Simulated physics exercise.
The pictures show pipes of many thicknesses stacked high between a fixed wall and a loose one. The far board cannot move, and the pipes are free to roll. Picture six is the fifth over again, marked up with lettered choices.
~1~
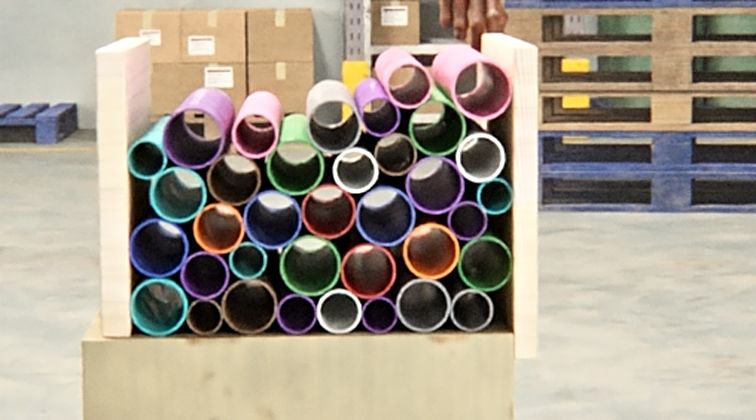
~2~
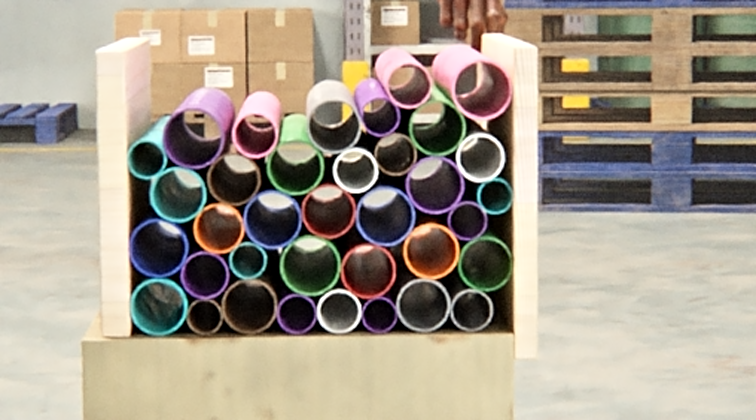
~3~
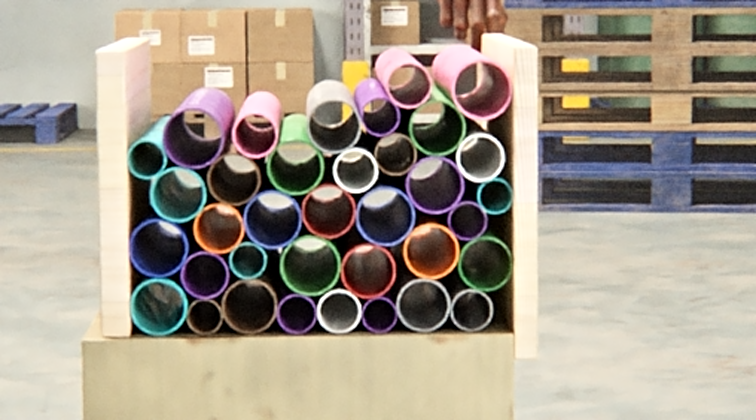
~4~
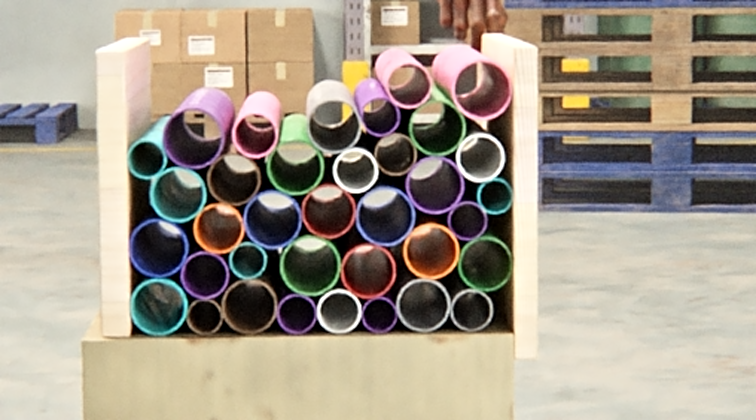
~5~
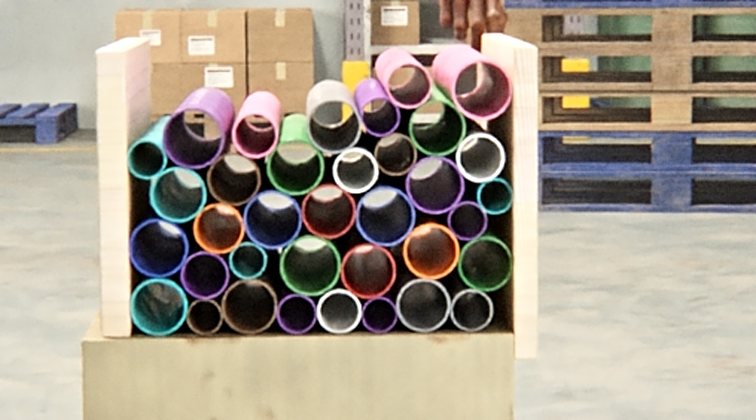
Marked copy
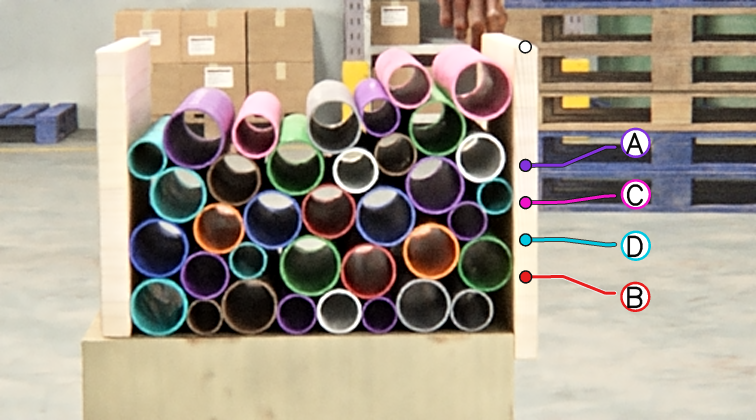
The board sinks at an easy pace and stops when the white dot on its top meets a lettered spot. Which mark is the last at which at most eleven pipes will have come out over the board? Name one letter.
At most to B.
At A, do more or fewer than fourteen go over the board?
At A, fewer than fourteen.
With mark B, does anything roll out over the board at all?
Yes, at B.
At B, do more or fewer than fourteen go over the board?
Fewer than fourteen.
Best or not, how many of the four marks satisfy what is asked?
Four of them.
On the marked copy, A at (526, 165); B at (526, 277); C at (526, 203); D at (526, 240); the white dot at (525, 47).
Taking B. A third of the way, top of the board (513, 154).
Two thirds of the way, top of the board (513, 272).
When it is over, top of the board (513, 275), about eight out over the board.
As for the rest, A one out over the board; C two out over the board; D two out over the board.
